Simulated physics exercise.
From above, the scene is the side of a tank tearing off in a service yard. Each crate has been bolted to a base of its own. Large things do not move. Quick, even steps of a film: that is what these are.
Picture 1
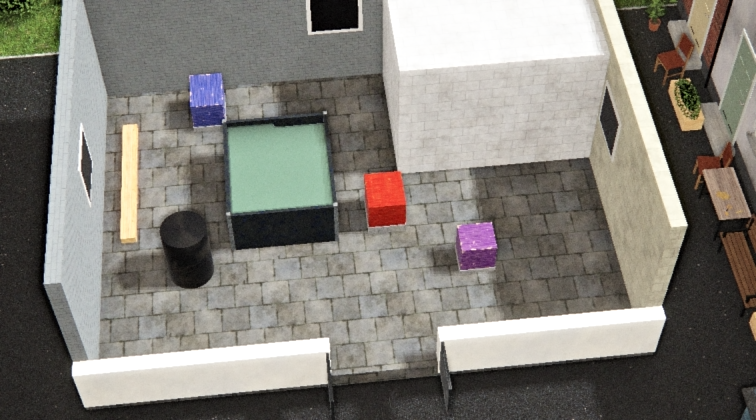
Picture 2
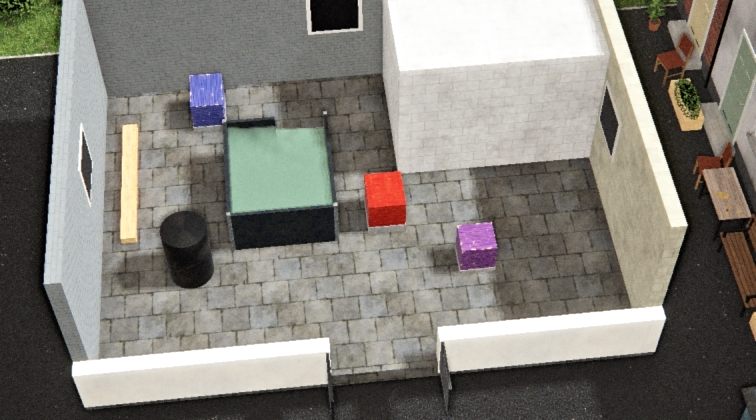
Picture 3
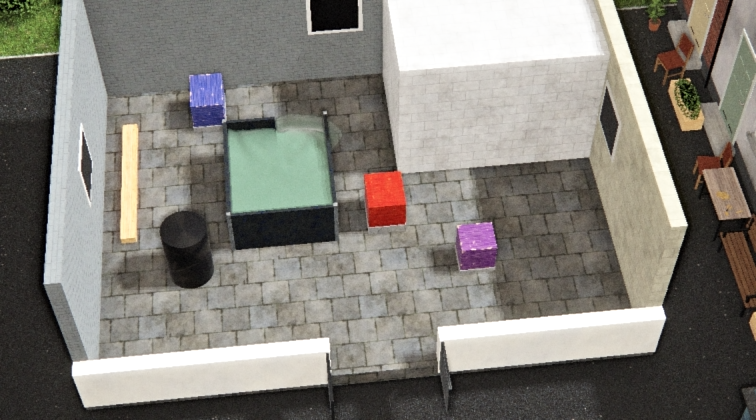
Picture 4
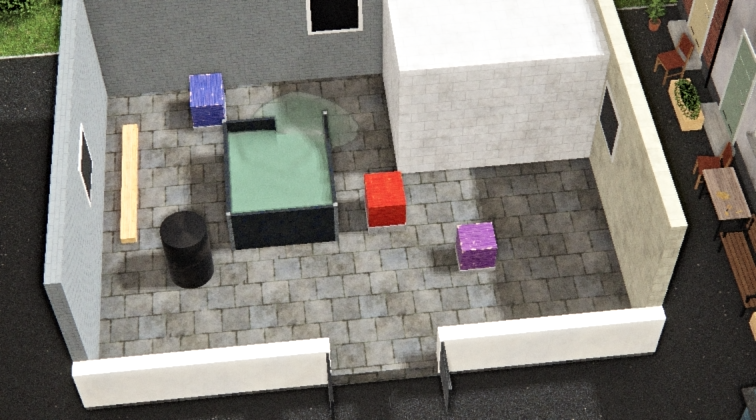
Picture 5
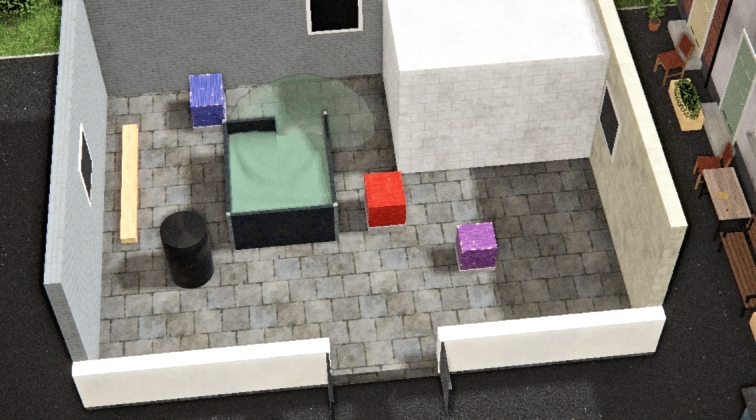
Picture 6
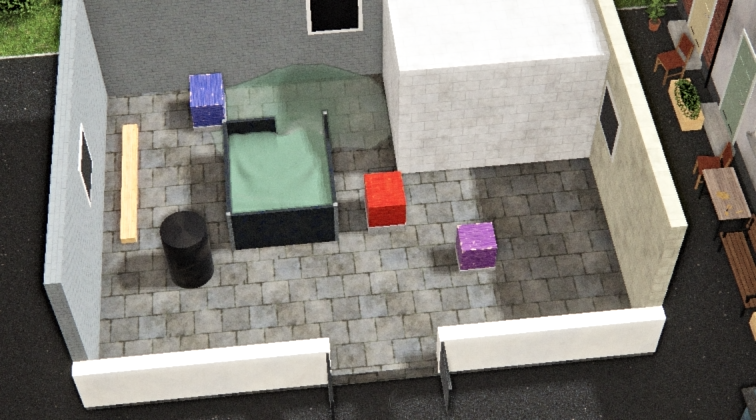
Greenish water pours from a gap in the tank's far side and spreads across the paving.
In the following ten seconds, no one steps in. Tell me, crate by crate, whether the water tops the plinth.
Result: Blue crate: Reached by water; red crate: Reached by water; purple crate: Kept safe.
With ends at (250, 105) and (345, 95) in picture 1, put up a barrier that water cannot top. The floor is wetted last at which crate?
That would be the crate marked purple.
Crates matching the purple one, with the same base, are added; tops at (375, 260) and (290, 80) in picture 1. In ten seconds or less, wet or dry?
One after the other: Is flooded, is flooded.
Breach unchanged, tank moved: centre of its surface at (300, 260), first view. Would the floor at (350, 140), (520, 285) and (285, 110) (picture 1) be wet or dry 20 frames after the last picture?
The first spot is inundated, the second not reached, and the third inundated.
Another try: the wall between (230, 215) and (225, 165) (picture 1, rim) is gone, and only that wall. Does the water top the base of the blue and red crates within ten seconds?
As it turns out, the blue crate gets overtopped, and the red crate is left untouched.
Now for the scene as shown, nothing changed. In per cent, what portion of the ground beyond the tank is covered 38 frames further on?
Close to 75 %.
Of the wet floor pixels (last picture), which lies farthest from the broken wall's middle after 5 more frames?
Best guess: Near (137, 98).
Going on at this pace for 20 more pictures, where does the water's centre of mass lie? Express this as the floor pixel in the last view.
Near pixel (284, 159).
A moment on, water covers 15 % of the floor; the blue crate water round its plinth, the red crate not reached, the purple crate not reached.
Next, water covers 20 % of the floor; the blue crate water round its plinth, the red crate not reached, the purple crate not reached.
Then, water covers 40 % of the floor; the blue crate water round its plinth, the red crate water round its plinth, the purple crate water round its plinth.
Later, water covers 75 % of the floor; the blue crate water round its plinth, the red crate water round its plinth, the purple crate water round its plinth.
In the end, water covers 95 % of the floor; the blue crate was topped, the red crate was topped, the purple crate stayed above the water.
